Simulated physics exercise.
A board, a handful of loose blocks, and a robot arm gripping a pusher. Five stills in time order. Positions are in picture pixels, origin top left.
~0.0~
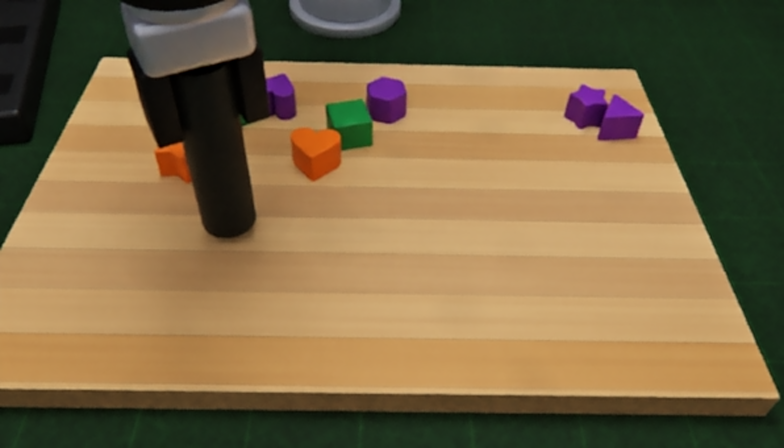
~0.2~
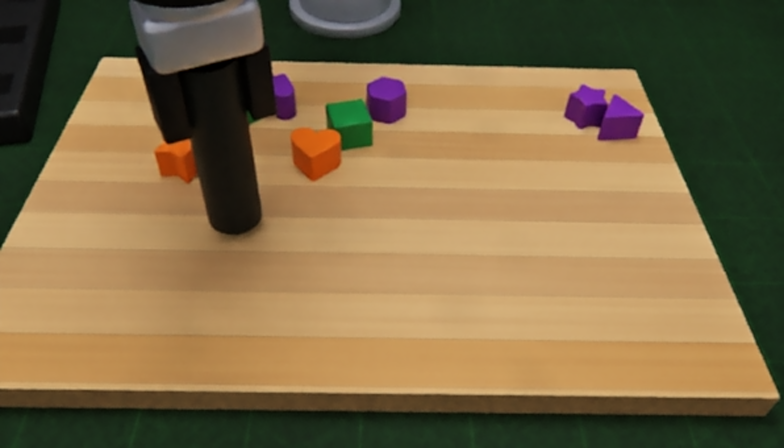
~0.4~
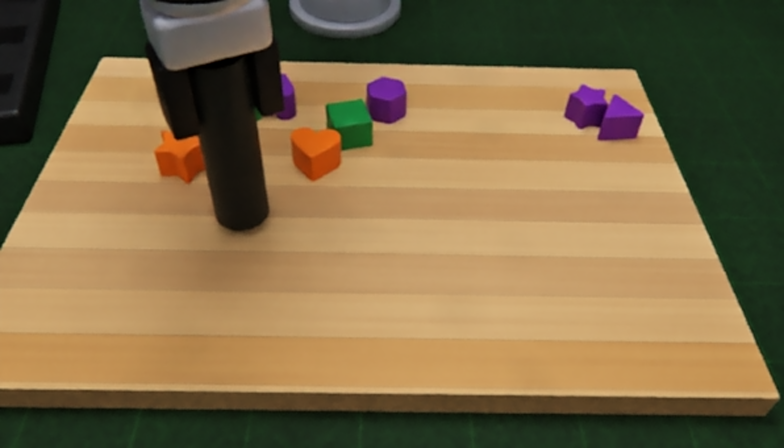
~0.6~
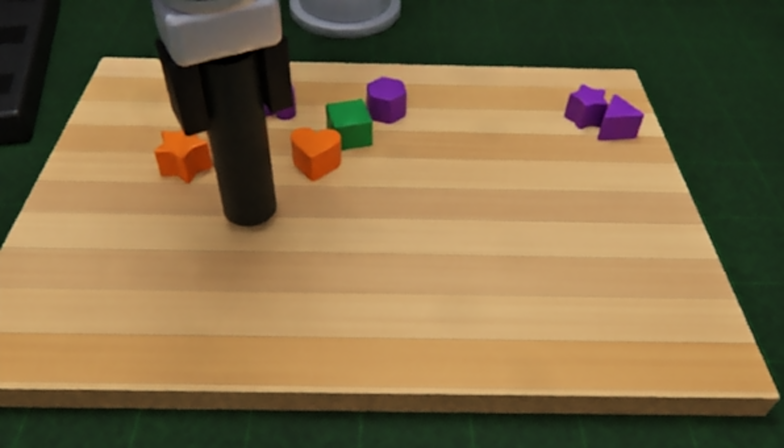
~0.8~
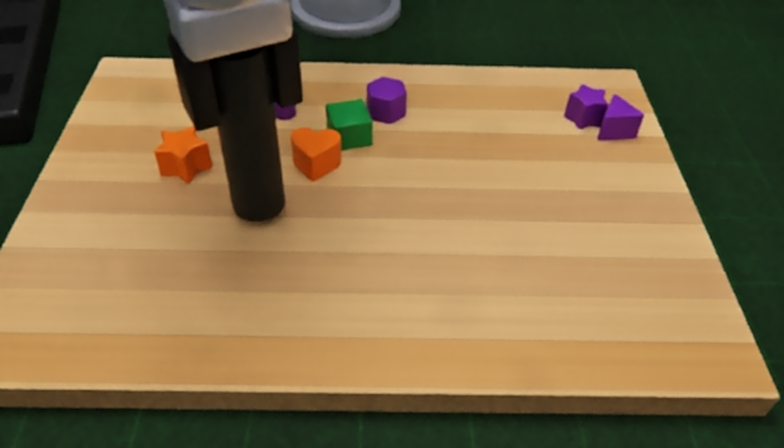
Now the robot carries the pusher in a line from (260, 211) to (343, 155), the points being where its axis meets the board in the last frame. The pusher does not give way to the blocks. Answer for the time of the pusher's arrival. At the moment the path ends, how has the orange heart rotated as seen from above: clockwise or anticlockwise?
Anticlockwise, looking down.
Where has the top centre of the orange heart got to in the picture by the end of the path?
For the centre of its top, I'd go with (325, 107).
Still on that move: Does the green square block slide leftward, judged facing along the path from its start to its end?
Yes
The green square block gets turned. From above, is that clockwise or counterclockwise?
It turns round clockwise.
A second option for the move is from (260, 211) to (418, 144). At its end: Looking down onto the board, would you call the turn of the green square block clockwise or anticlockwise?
It spins with the clock.
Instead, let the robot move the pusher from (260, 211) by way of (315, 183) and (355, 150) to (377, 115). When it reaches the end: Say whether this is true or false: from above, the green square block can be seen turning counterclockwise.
That claim is false.
The first path, step by step. Halfway along, pusher at (304, 174); orange heart at (321, 131), turned 20° anticlockwise; green square block at (353, 105).
At the end, pusher at (343, 148); orange star-shaped block not moved; orange heart at (325, 107), turned 80° anticlockwise; green square block at (350, 88), turned 75° clockwise; purple hexagonal block at (393, 85).
